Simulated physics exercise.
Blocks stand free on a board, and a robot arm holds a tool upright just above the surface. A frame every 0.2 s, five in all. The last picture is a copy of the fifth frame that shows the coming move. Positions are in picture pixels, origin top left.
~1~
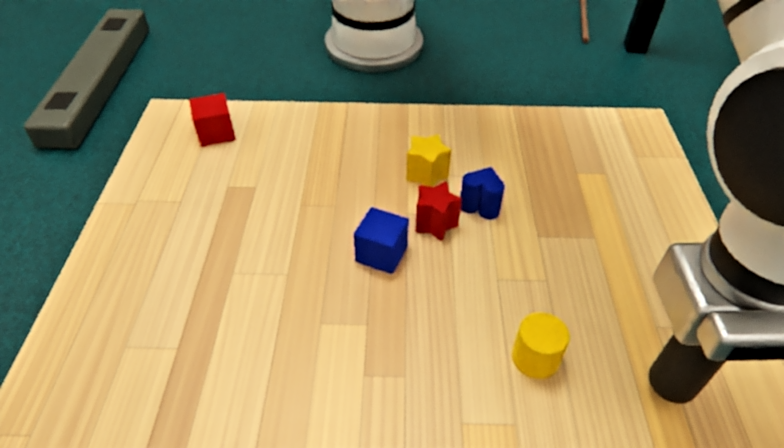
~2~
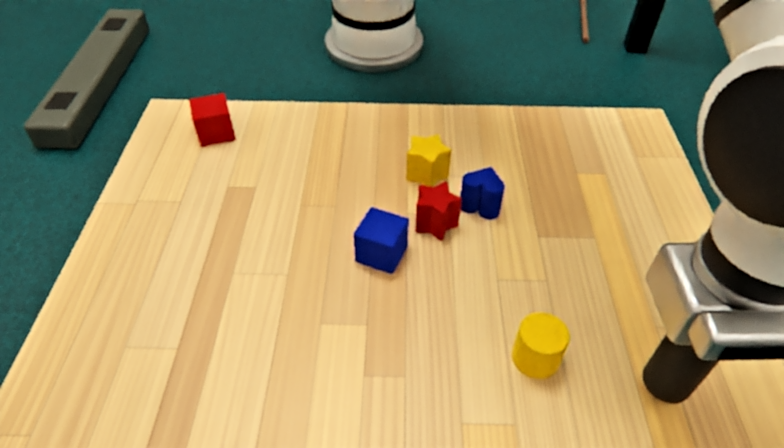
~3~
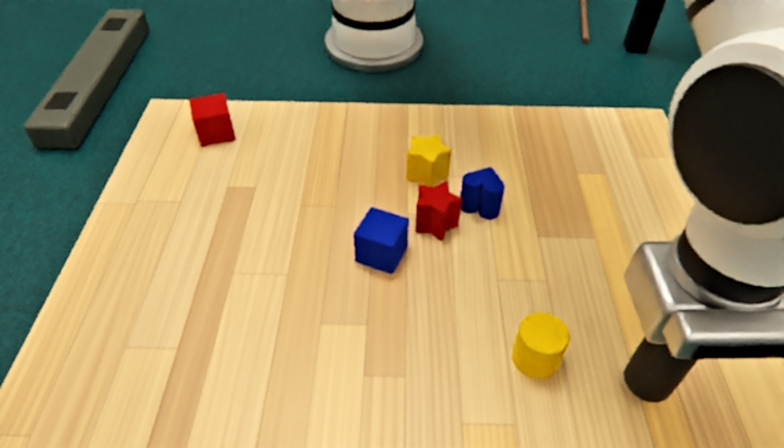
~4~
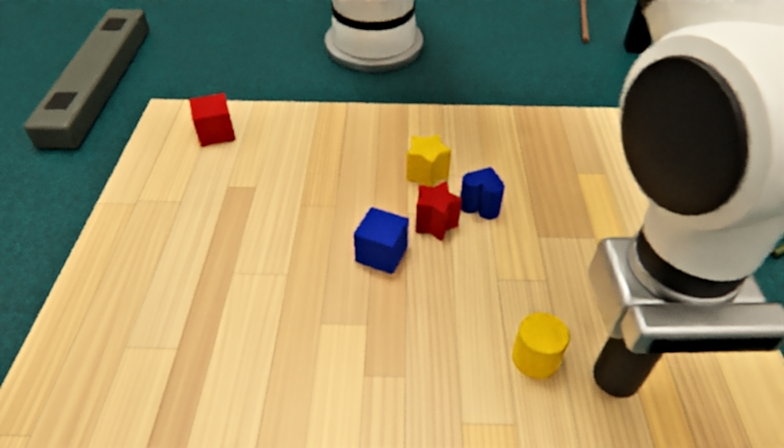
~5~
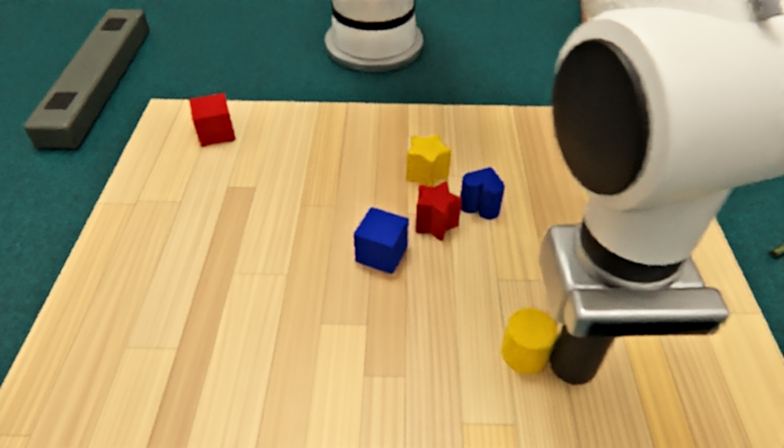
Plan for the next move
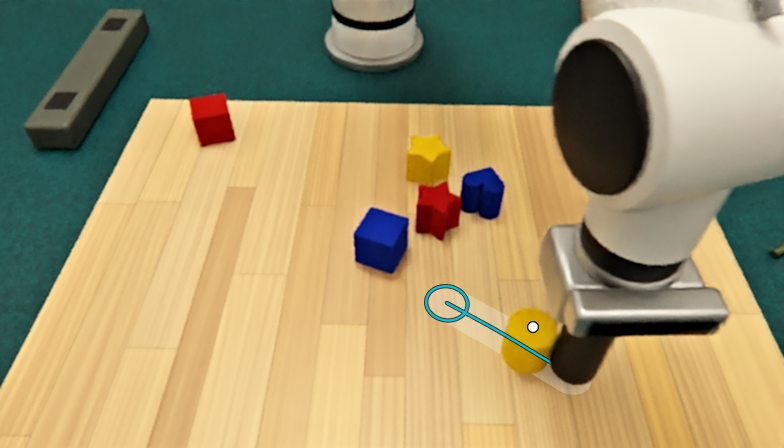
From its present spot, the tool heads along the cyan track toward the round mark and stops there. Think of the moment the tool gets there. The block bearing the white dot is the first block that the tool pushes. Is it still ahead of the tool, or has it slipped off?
Ahead to the end.
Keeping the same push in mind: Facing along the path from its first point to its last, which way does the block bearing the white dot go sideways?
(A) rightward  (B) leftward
Choice B: Leftward.
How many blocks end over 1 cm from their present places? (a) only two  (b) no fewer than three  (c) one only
That would be c.
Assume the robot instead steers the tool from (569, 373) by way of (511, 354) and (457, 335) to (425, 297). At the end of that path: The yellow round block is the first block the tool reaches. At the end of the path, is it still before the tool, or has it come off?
The tool will still be pushing it.
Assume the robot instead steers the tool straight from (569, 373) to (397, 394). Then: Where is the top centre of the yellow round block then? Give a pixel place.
When the path ends, it will be at (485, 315).
The line goes from (569, 373) to (447, 303); the dot is on the yellow round block.
The first path, step by step. One third of the way, tool at (528, 339); yellow round block at (487, 306).
Two thirds of the way, tool at (487, 316); yellow round block at (445, 290).
At the end, tool at (448, 294); blue four-sided block unmoved; yellow round block at (405, 280).
